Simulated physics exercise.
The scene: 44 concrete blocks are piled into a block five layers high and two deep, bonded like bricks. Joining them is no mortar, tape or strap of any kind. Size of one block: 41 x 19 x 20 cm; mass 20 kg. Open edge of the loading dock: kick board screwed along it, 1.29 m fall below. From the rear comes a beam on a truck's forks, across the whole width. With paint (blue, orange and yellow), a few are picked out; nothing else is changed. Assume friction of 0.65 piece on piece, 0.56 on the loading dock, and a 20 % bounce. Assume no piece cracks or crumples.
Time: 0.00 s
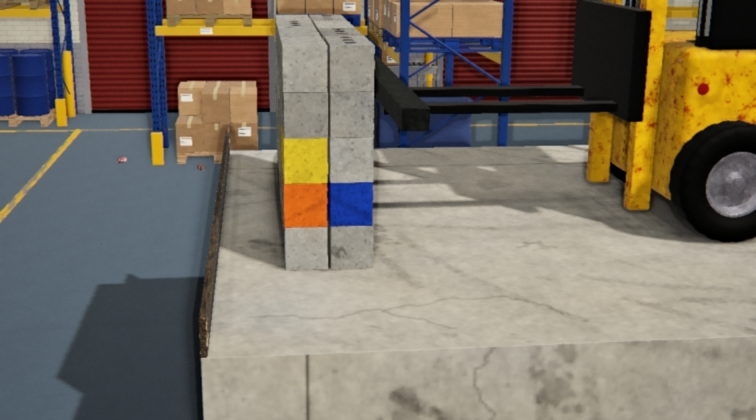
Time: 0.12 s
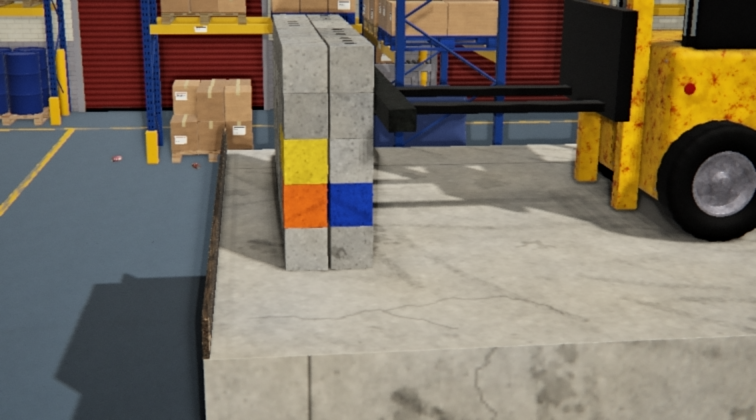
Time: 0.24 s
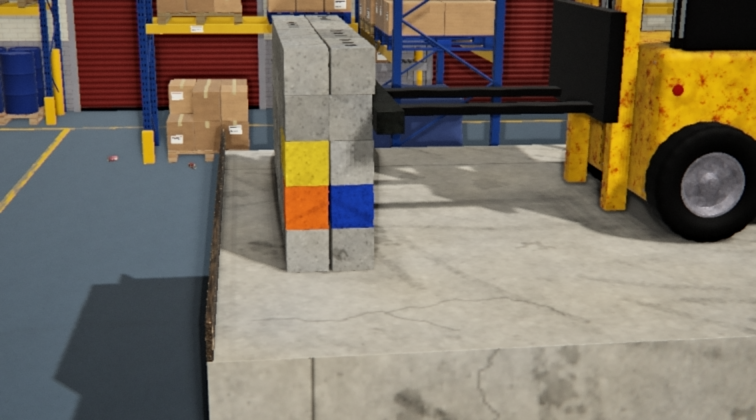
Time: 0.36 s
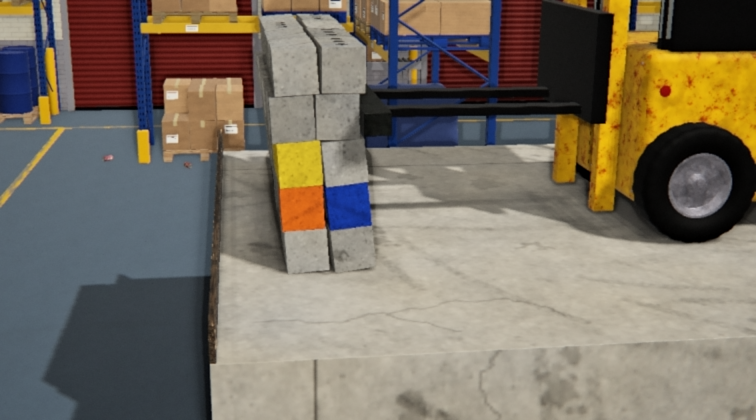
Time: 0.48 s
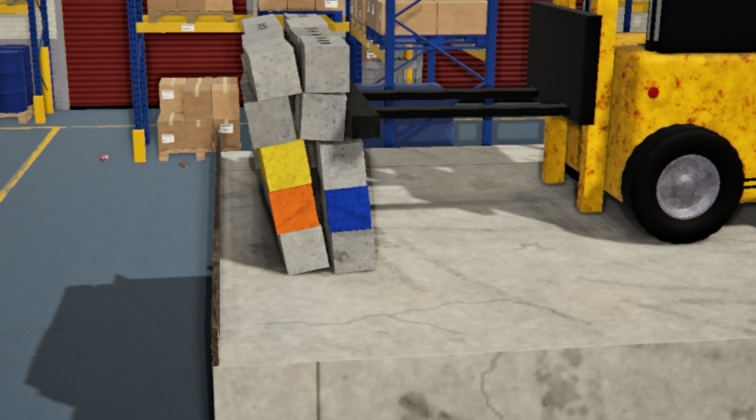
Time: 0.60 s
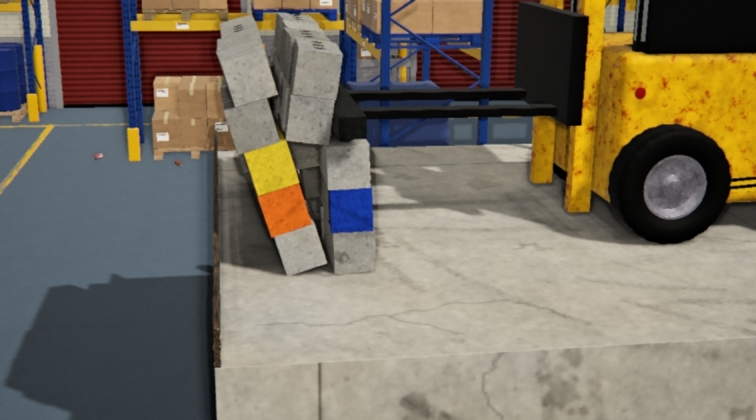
A tall, narrow stack of grey concrete blocks, with yellow, orange and blue ones in its near end, stands on a concrete loading dock in a warehouse, seen from the side and slightly above. At right, a yellow forklift carries a dark beam leftward into the upper stack as the camera shifts slightly. The blocks lean left, the left column tilting most and separating from the blue block's column.
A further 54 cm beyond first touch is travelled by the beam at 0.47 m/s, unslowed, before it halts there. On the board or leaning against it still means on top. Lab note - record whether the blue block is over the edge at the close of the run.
Result: Not over the edge.
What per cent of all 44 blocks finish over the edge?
It works out at roughly 45 per cent.
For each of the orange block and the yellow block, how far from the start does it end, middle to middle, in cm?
Orange ends up 30 cm away; yellow ends up 190 cm away.
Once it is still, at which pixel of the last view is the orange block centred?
Its centre finishes around pixel (236, 229) in the last picture.
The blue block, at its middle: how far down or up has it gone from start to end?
Lower, by roughly 0 cm.
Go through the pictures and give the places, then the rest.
In the first frame (pixels give the middle of a visible side; the camera moves round a little), beam (413, 120) 10 cm from the stack; blue block (352, 205); yellow block (306, 162); orange block (306, 206); none has stirred.
In the second frame, beam (400, 121) 47 mm from the stack; blue block (352, 205).
In the third frame, beam (389, 123) 9 mm in; blue block (353, 207).
In the fourth frame, beam (376, 125) 7 cm in; blue block (349, 207) 6° from how it stood; yellow block (300, 165) 4° from how it stood; movement in 40 of them.
In the fifth frame, beam (364, 127) 12 cm in; blue block (349, 210) 5° from how it stood; yellow block (286, 166) 10° from how it stood; steepest lean 11°, the block at (261, 35); movement in 40 of them.
In the sixth frame, beam (351, 128) 18 cm in; blue block (352, 211) 21 mm from its place; yellow block (272, 169) 16° from how it stood; orange block (285, 211) 16° from how it stood; movement in 42 of them.
After 0.92 s, none of the 44 blocks over the edge, 40 disturbed; blue block 23 mm from its place; orange block 46° from how it stood, 6 cm lower.
After 1.42 s, 16 of the 44 blocks over the edge; blue block 23 mm from its place; yellow block on its side.
In the end (2.2 s), 19 of the 44 blocks over the edge; blue block 23 mm from its place; yellow block on its side; orange block 57° from how it stood, 8 cm lower. From the last view, middles, blue block near (354, 206).
